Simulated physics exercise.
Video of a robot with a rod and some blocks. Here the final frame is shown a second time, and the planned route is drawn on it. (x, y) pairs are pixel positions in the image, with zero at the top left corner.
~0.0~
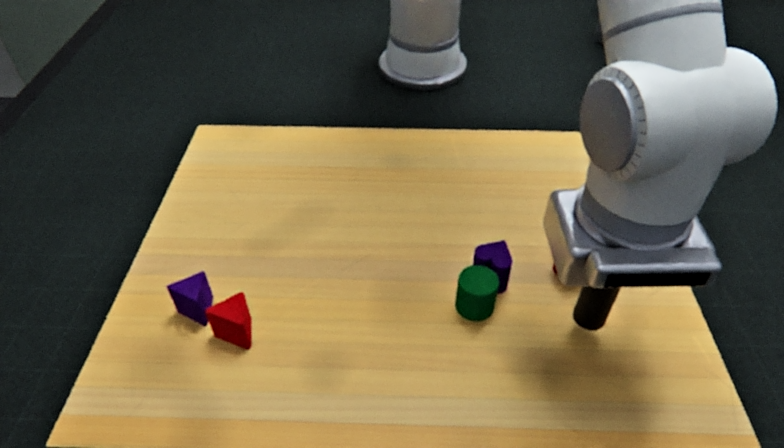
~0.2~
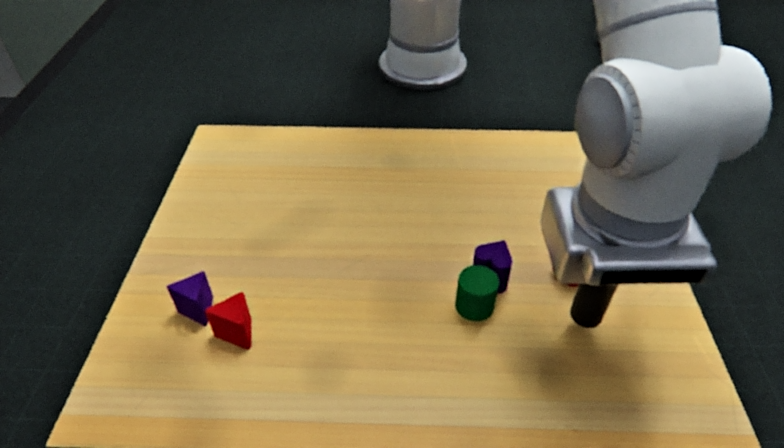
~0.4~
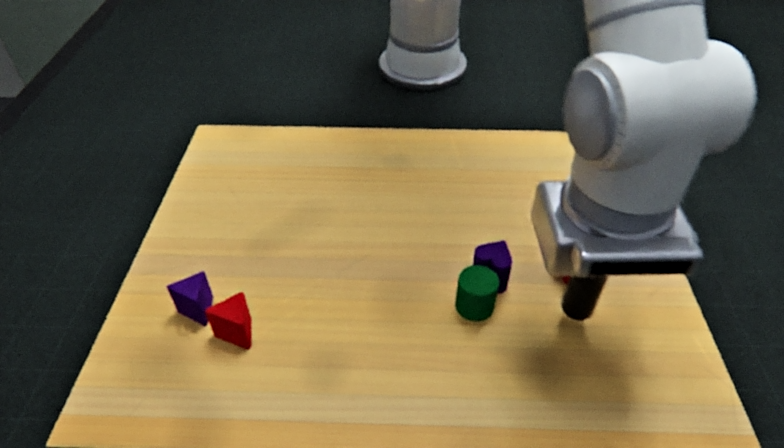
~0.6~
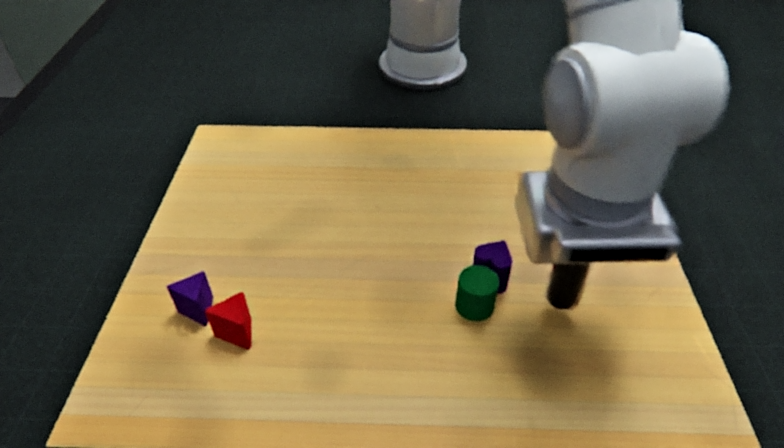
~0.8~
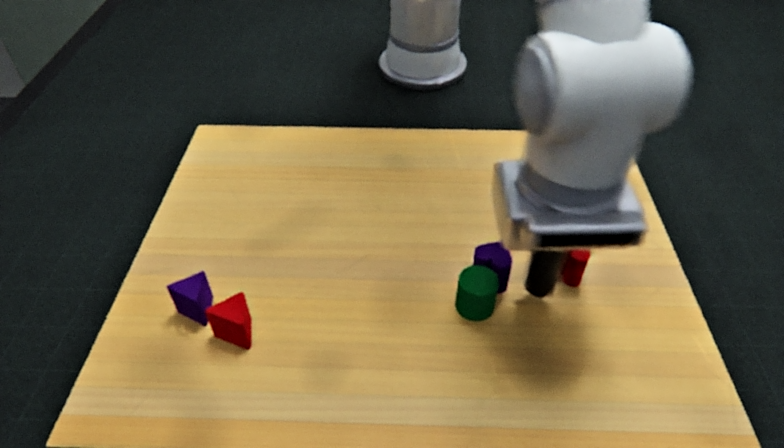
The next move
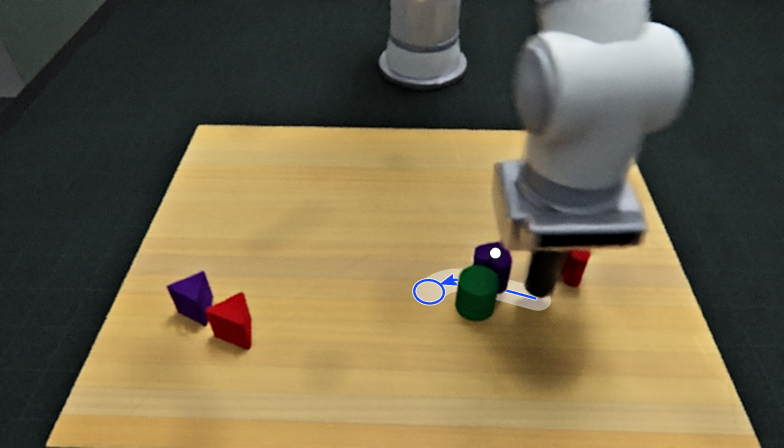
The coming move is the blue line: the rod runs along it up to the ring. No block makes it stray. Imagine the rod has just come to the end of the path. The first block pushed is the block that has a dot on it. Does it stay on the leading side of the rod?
Prediction: Slipped aside.
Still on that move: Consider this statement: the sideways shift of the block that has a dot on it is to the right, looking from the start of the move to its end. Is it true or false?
That statement is accurate.
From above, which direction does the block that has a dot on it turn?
Seen from overhead, it turns clockwise.
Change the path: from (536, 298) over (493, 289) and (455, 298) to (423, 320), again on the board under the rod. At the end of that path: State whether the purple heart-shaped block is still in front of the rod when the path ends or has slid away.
Gone from the front.
Path on the board, from (536, 298) via (498, 288) and (461, 280), ending at (429, 292); the dot is on the purple heart-shaped block.
The first path, step by step. One third of the way, rod (499, 276); purple heart-shaped block (476, 244), turned 25° clockwise.
Two thirds of the way, rod (462, 267); green circular block (465, 281); purple heart-shaped block (451, 233), turned 85° clockwise.
At the end, rod (430, 279); green circular block (465, 281); purple heart-shaped block (448, 233), turned 100° clockwise; red heart-shaped block in place.
